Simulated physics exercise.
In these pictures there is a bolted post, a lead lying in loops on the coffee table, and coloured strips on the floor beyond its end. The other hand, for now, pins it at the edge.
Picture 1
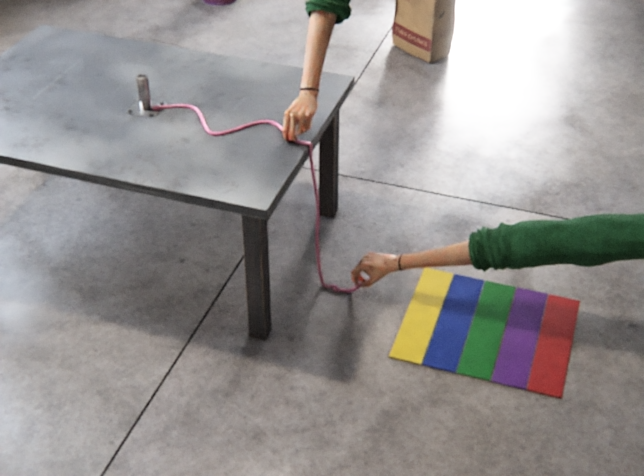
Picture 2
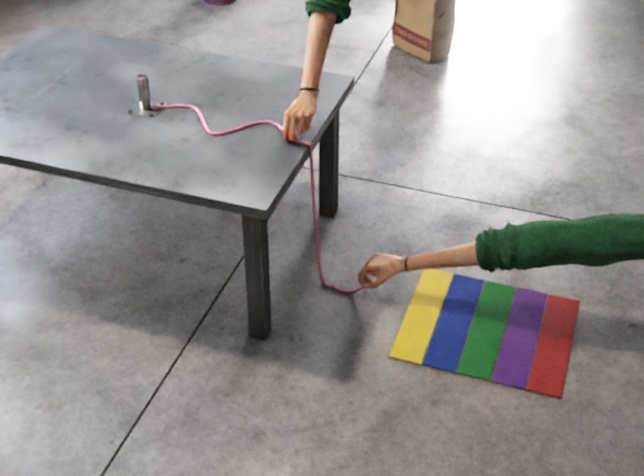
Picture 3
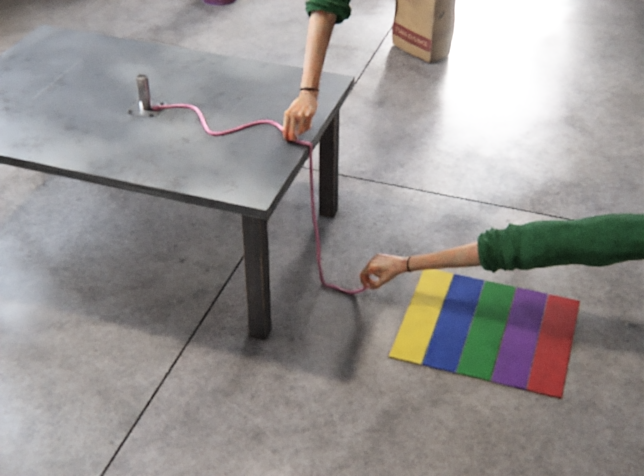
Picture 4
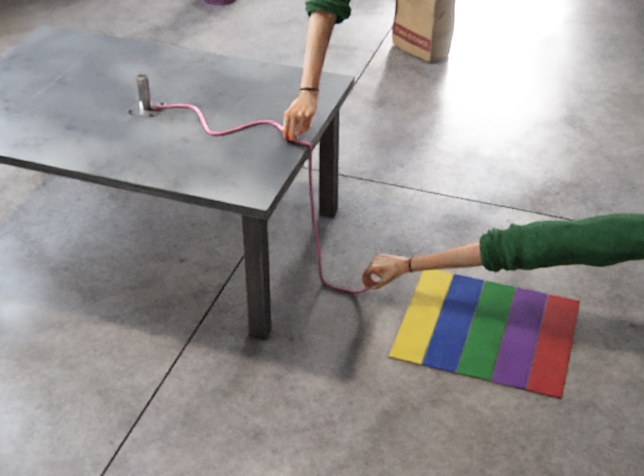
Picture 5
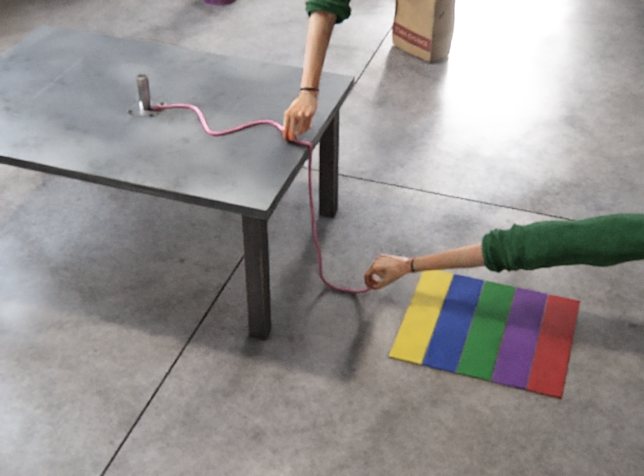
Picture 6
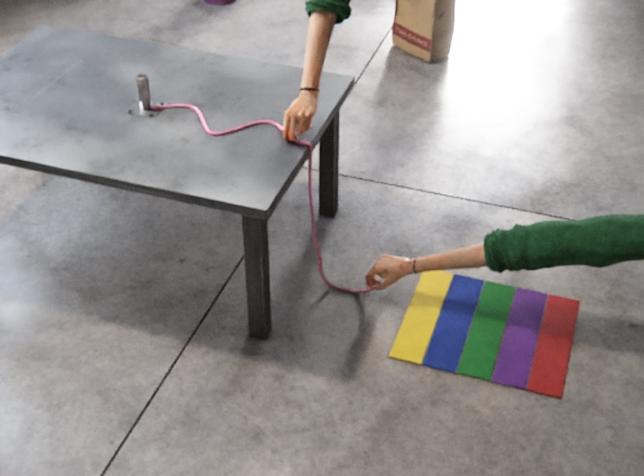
A hand pinning a pink lead at a dark table's edge while another, near coloured floor strips, draws its end slightly right.
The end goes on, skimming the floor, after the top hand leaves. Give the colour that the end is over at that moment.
The end is over purple.
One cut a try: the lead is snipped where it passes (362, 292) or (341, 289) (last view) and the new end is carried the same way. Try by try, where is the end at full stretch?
Roughly (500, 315), (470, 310).
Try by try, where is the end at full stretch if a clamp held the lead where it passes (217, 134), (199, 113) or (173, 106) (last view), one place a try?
Try 1: (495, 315); try 2: (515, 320); try 3: (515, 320).
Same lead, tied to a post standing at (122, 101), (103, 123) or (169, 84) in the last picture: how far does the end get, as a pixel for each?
Going through the tries, you get (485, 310), then (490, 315), then (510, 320).
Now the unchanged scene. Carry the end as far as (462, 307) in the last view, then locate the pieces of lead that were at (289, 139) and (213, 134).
(315, 167) and (240, 128).
Soon after, end near (462, 307); over blue.
After that, end near (500, 315); over green.
At the stop, end near (522, 320); over purple. The purple one.
